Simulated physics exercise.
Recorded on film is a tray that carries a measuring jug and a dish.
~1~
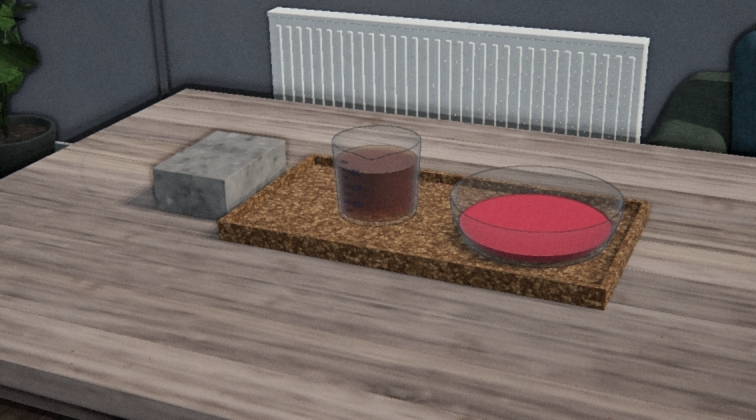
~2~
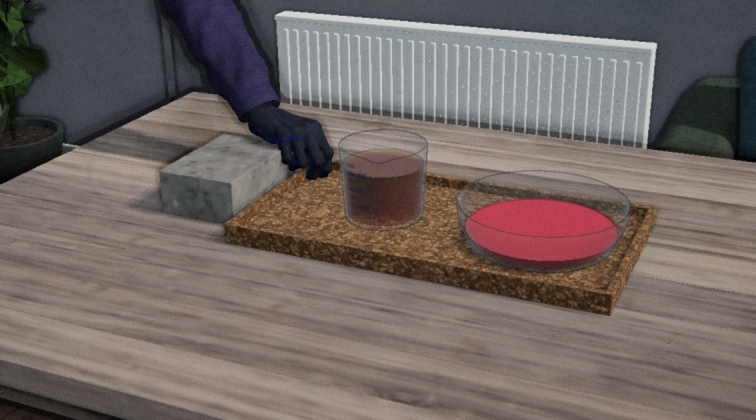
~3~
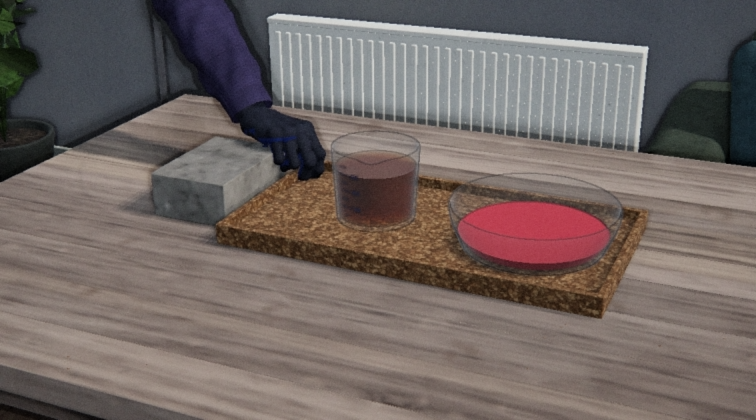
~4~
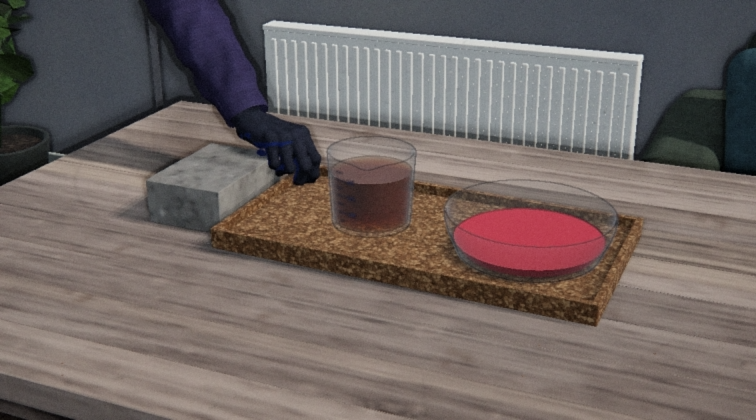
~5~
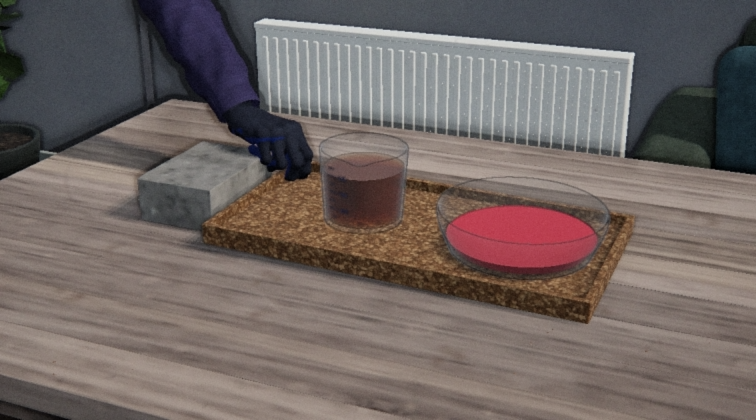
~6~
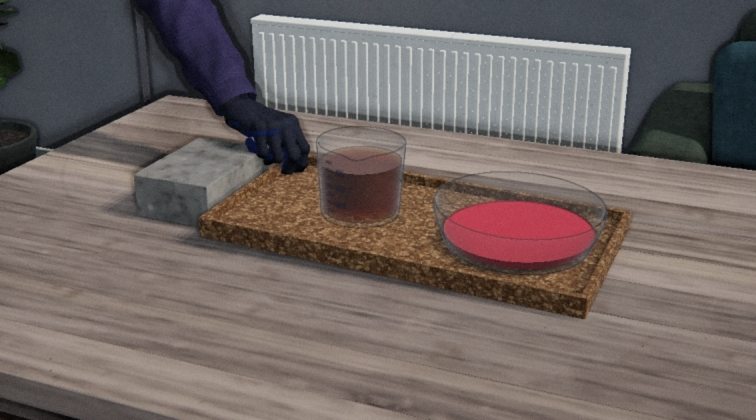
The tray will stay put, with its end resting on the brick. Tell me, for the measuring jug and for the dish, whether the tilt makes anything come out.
Measuring jug: It will contain it fully; dish: It will contain it fully.
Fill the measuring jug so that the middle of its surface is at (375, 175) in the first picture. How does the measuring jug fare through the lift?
Honestly, I reckon it comes through fine.
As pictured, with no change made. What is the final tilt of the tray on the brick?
The tilt comes out at about 8°.
Shortly, the tray slopes by about 5°; measuring jug, none is lost; dish, none is lost.
Then, the tray slopes by about 9°; measuring jug, none is lost; dish, none is lost.
At the finish, the tray slopes by about 8°, resting on the brick; measuring jug, none is lost; dish, none is lost.
